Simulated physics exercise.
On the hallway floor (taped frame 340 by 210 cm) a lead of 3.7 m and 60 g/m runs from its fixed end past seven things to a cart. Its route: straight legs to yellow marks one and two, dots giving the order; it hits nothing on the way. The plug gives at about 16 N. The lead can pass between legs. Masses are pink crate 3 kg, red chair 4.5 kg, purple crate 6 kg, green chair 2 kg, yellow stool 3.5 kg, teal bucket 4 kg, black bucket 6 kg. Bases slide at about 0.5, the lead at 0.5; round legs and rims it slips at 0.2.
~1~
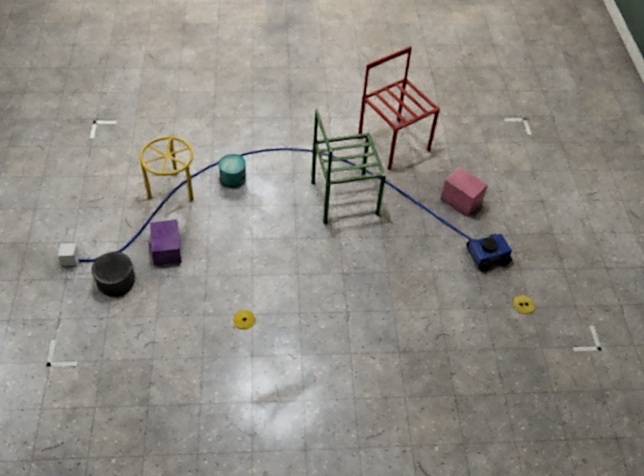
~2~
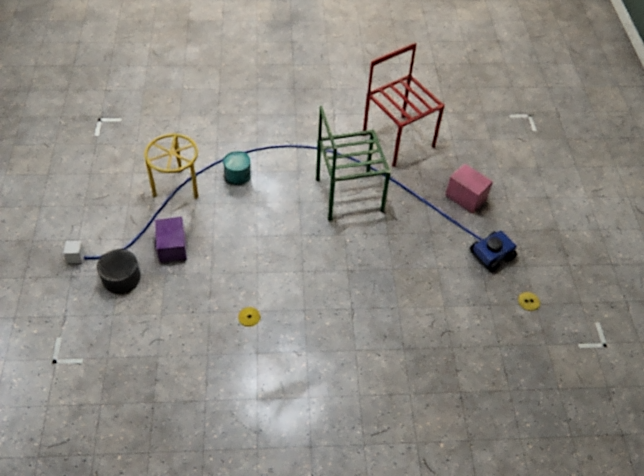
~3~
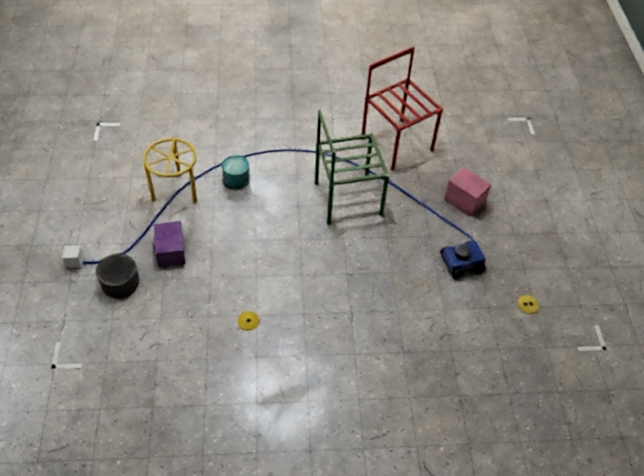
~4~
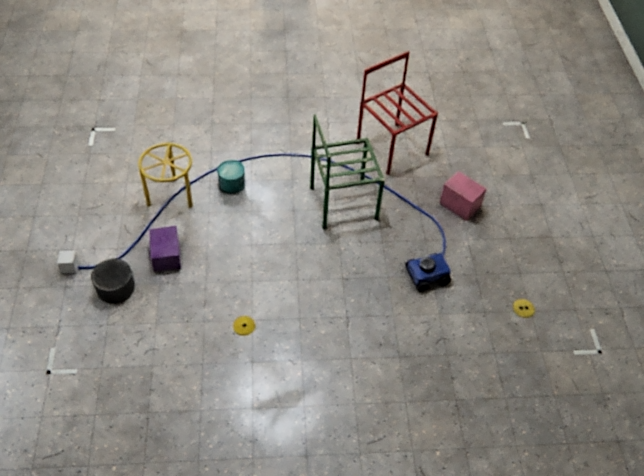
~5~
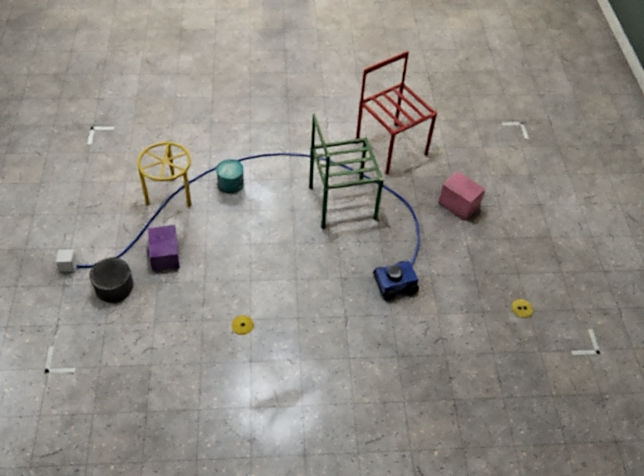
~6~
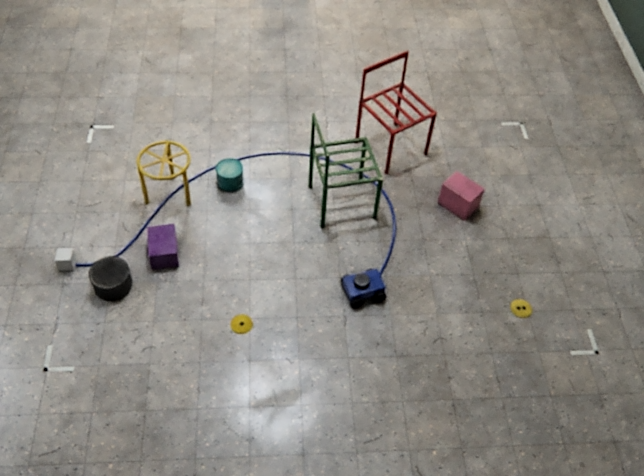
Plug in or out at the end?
The plug remains in the socket.
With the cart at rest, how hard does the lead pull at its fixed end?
Roughly 4 N.
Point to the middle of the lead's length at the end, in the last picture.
At about (297, 182).
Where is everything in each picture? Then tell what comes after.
Green chair (349, 157); pink crate (467, 182); teal bucket (232, 163); marks (244, 320) (524, 305); lead runs through (124, 248) (278, 149) (447, 224); cart (494, 253), in the first picture.
Lead runs through (129, 245) (283, 146) (452, 220); cart (498, 251), in the second picture.
Lead runs through (128, 250) (282, 150) (451, 224); cart (469, 261), in the third picture.
Lead runs through (123, 255) (277, 155) (442, 231); cart (434, 273), in the fourth picture.
Lead runs through (122, 254) (276, 154) (419, 239); cart (402, 281), in the fifth picture.
Green chair (346, 161); pink crate (464, 186); teal bucket (229, 168); lead runs through (121, 252) (276, 153) (392, 247); cart (370, 289), in the sixth picture.
Next, cart at (271, 313), 5 N at the fixed end; green chair 7 cm off its start.
Then, cart at (324, 318), lead slack at the fixed end; green chair 16 cm off its start.
After that, cart at (430, 312), lead slack at the fixed end; green chair 16 cm off its start at (325, 170).
Later, cart at (518, 305), 4 N at the fixed end; green chair 16 cm off its start.
At the end, cart at (518, 305), 4 N at the fixed end; green chair 16 cm off its start at (325, 170).
